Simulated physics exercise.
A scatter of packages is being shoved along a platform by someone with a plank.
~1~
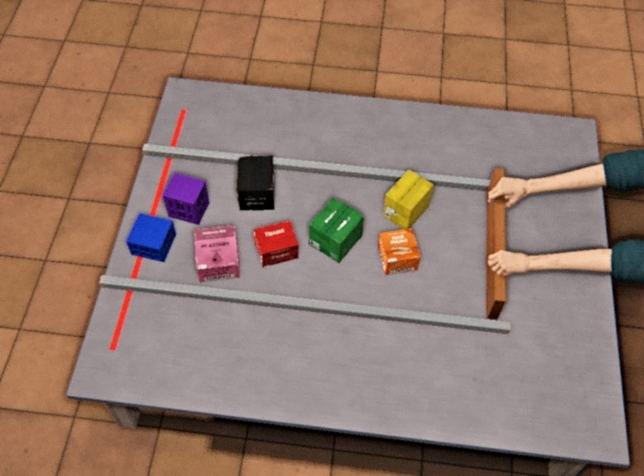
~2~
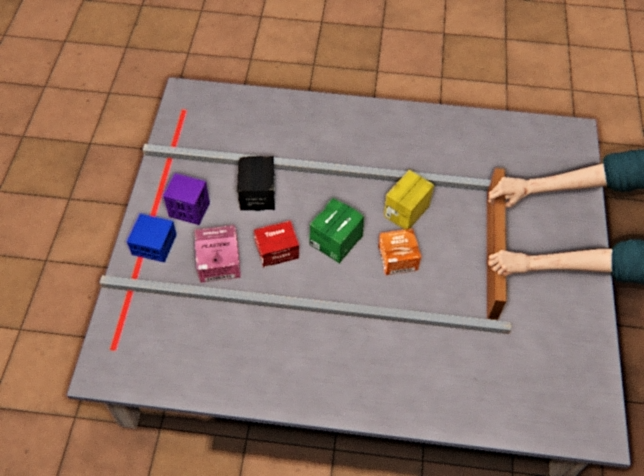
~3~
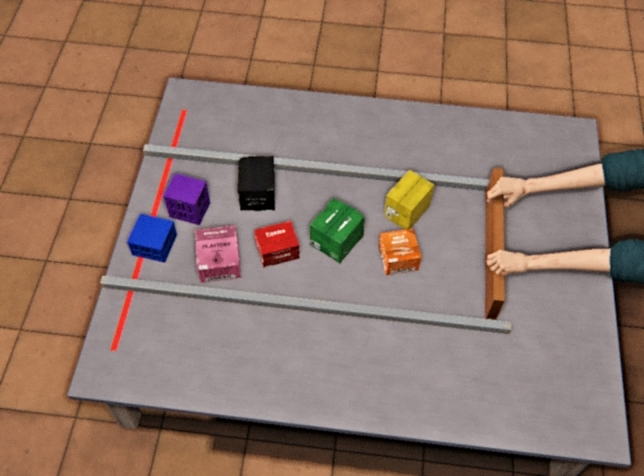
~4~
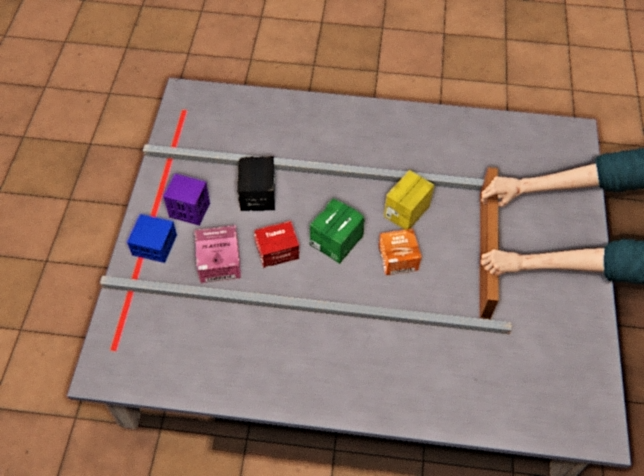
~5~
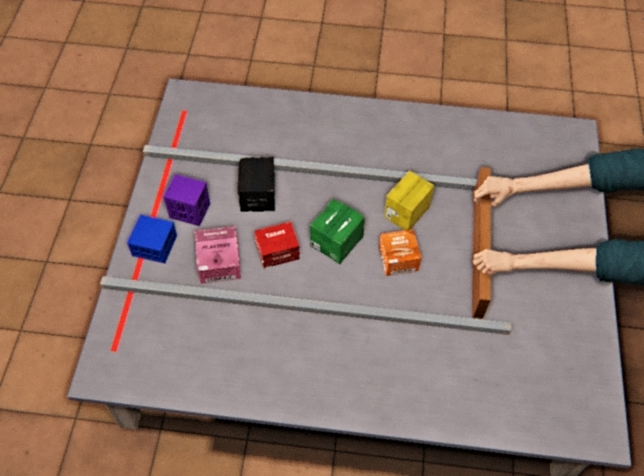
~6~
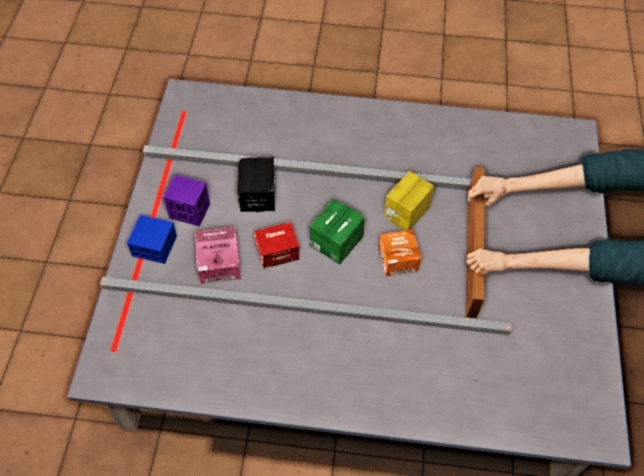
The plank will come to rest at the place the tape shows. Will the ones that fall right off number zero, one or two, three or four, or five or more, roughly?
It is going to spill five or more of them.
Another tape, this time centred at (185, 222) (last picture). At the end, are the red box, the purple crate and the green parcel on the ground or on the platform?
What happens is that the red box rests in place, the purple crate winds up off it and the green parcel rests in place.
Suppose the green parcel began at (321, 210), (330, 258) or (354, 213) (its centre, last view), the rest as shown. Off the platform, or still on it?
Results in order: Over the edge; not lost; over the edge.
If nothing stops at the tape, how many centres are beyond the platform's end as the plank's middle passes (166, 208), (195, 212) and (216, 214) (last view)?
Middles past end - pos 1: 5, pos 2: 3, pos 3: 0.
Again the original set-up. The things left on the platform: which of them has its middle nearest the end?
That's the pink box.
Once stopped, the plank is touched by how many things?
3 touch it.
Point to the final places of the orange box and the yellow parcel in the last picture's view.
(132, 219) and (144, 180).
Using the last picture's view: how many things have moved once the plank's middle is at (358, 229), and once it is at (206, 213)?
It comes to 4 for the first spot, 8 for the other.
Early on, none off yet; blue crate at rest near (153, 239); purple crate at rest near (187, 201); pink box at rest near (218, 255).
A while later, none off yet; blue crate at rest near (149, 239); purple crate at rest near (187, 201); pink box travelled a little near (190, 258).
Further along, none off yet; blue crate travelled about its own width near (125, 239); purple crate travelled well along near (131, 195); pink box travelled about its own width near (173, 260).
Finally, the number that fall off is five or more; lost, green parcel, red box, black parcel, purple crate and blue crate.
